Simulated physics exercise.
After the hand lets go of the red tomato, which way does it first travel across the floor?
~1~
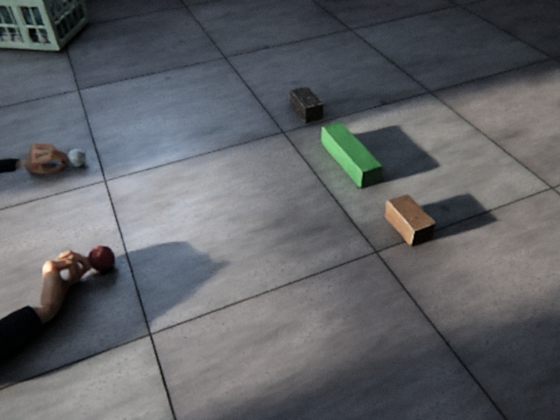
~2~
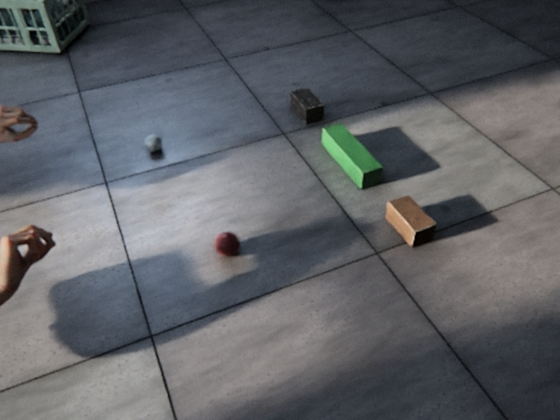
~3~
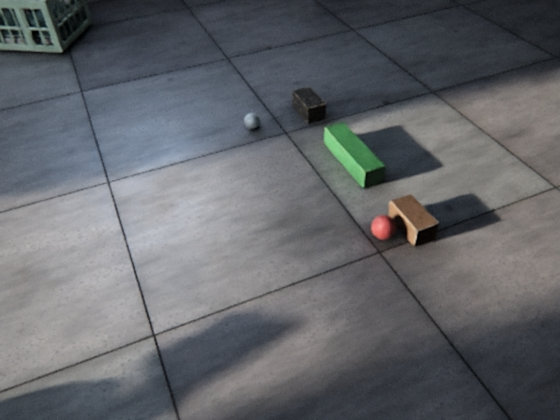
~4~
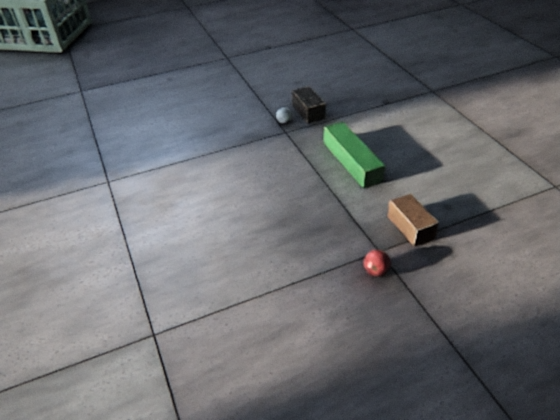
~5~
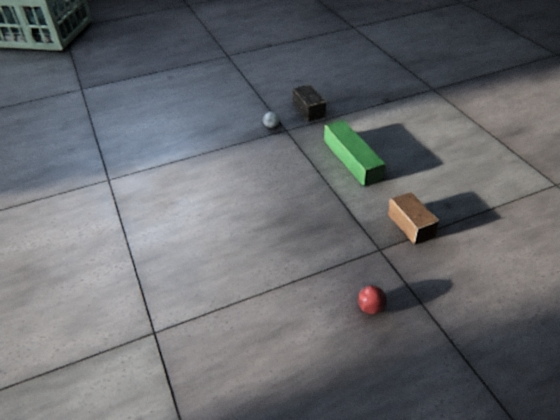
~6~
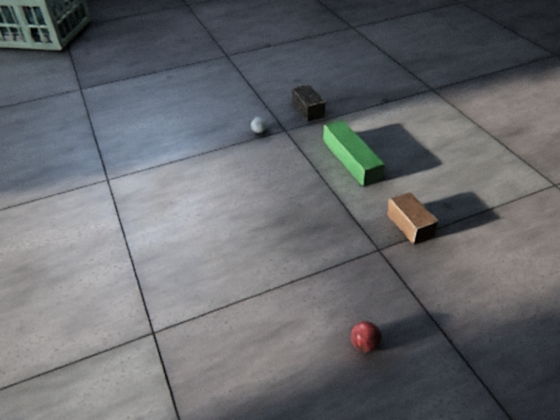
The red tomato first travels to the right, towards the brown brick.
Two hands at the left reach over a grey tiled floor, seen from above at a slant, one by a dark red tomato and the other by a small white ball. To the right stand a black block, a longer green block and a brown brick in a slanting row, with a pale green crate at the top left. The hands let go and draw back as the tomato and the ball roll right. The tomato meets the brown brick and comes back down, while the ball reaches the black block. Finally the ball drifts back left and the tomato keeps rolling down the floor, the blocks still standing.
